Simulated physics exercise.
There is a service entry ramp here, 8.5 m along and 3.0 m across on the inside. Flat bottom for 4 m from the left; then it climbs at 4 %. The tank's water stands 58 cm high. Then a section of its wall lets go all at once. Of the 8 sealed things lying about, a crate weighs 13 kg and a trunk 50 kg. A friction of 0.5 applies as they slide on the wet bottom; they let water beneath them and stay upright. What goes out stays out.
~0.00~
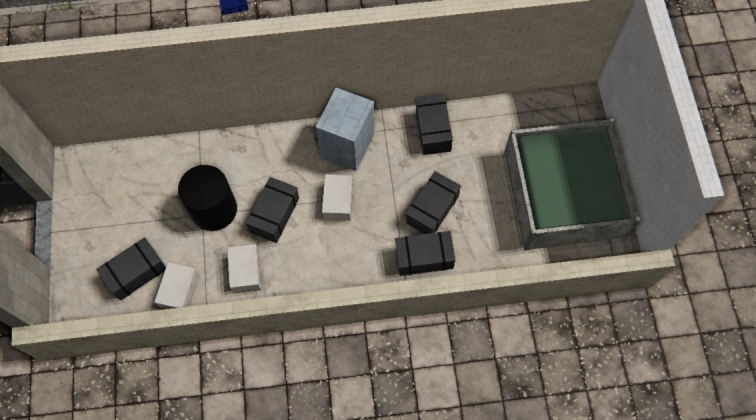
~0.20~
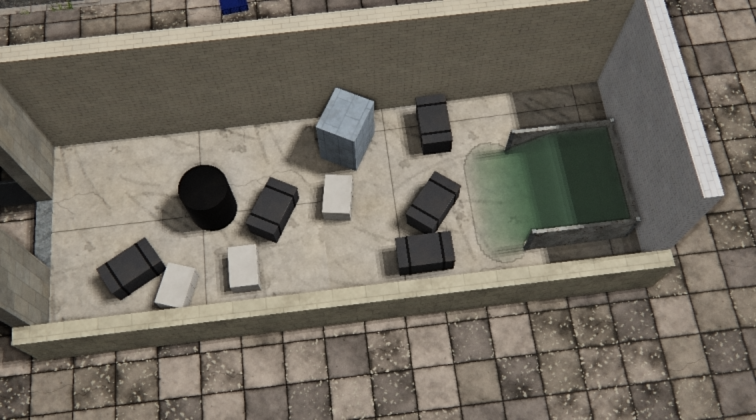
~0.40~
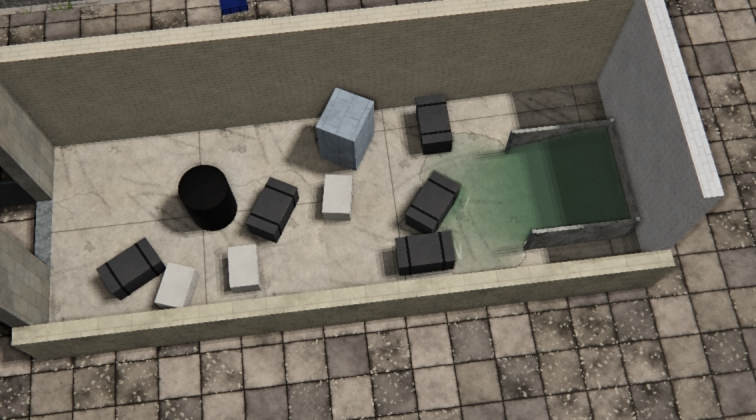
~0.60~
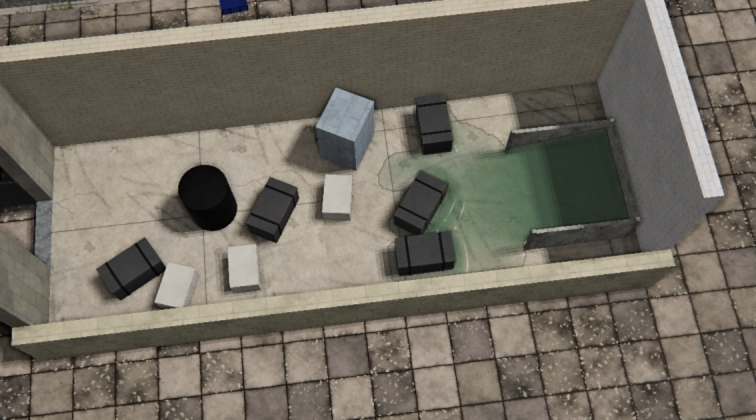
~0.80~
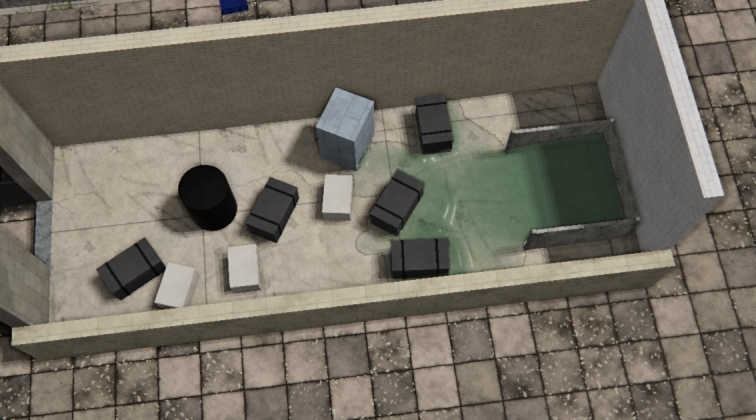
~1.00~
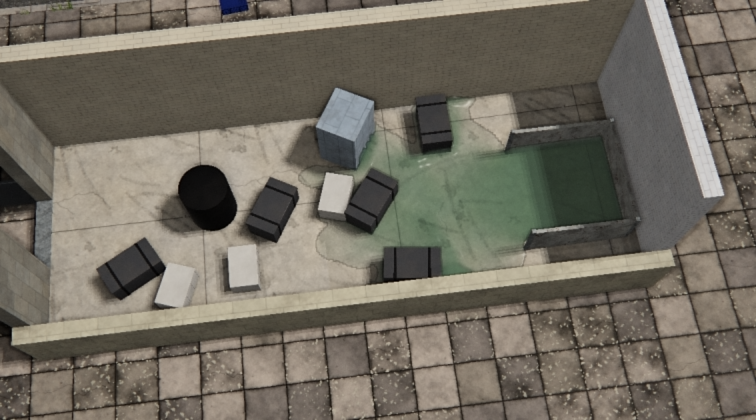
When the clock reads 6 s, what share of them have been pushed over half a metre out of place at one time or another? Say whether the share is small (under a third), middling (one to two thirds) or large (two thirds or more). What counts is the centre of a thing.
Large, two thirds or more.
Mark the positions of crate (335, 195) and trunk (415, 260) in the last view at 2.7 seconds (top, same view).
Near (278, 184) and (246, 282).
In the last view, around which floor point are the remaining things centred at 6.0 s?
Close to (214, 220).
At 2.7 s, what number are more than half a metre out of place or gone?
By my tally, 5.
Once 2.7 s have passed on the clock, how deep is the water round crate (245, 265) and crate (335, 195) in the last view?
Depths: Near 12 cm, then near 9 cm.
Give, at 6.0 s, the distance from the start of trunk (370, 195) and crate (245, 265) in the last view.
So you get 200 cm for the one named first, 200 cm for the other.
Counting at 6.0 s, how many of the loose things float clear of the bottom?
The count is 2.
After 1.4 s 3 of 8 are over 50 cm from their spots; 0 afloat.
After 2.7 s 5 of 8 are over 50 cm from their spots; 3 afloat.
After 4.2 s 6 of 8 are over 50 cm from their spots; 2 afloat.
After 6.0 s 6 of 8 are over 50 cm from their spots, and 6 have been at some point; 2 afloat.
